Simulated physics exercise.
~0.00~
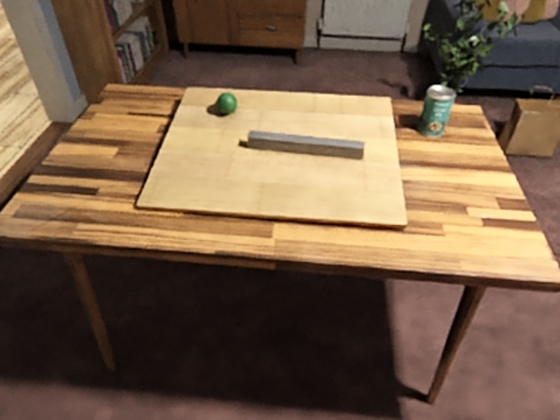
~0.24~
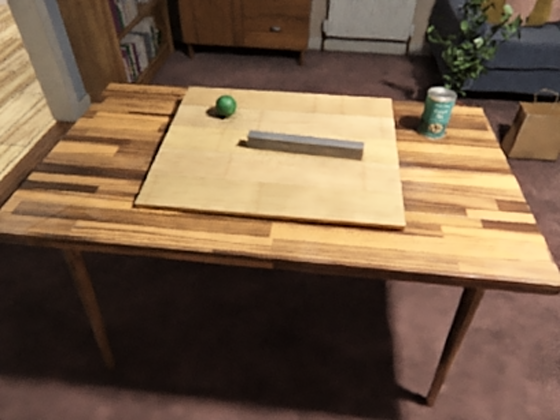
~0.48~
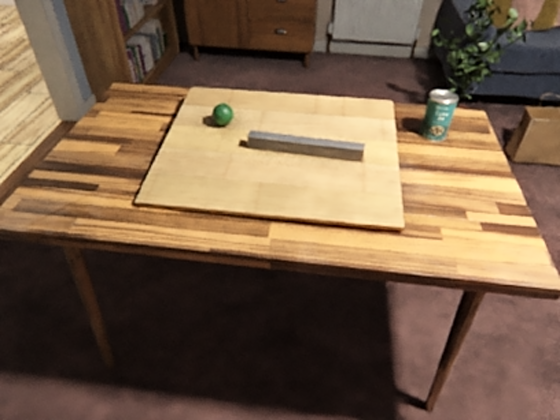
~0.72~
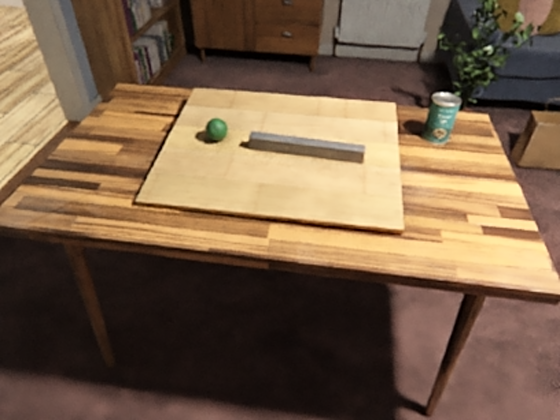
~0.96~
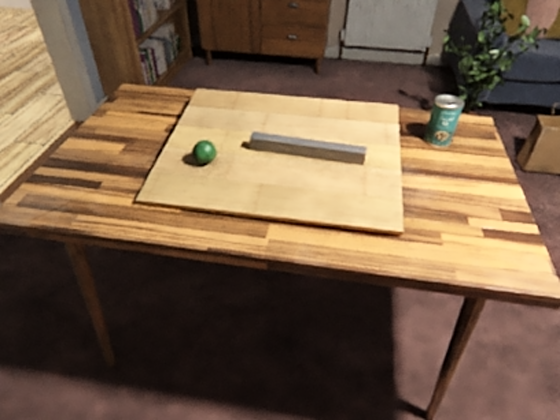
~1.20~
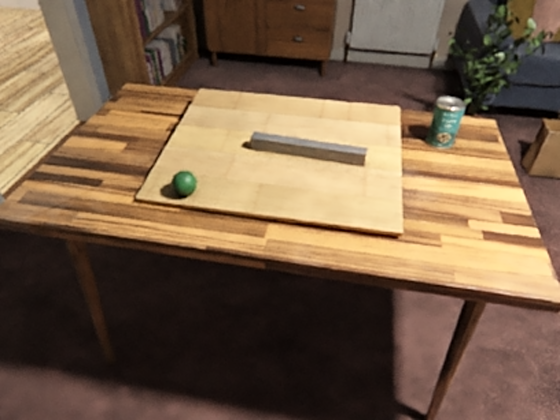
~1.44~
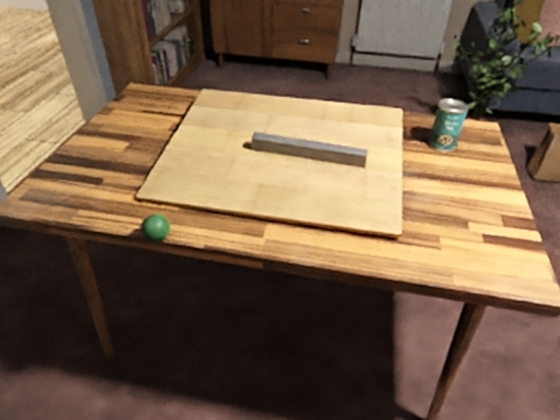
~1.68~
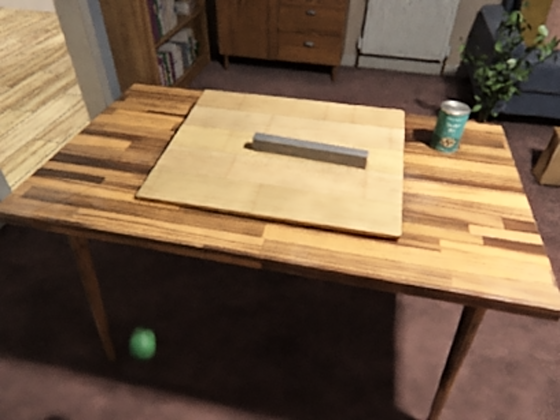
Green ball rolling left and down a tilted wooden board, dropping off the table's near edge while a turquoise tin stays put.
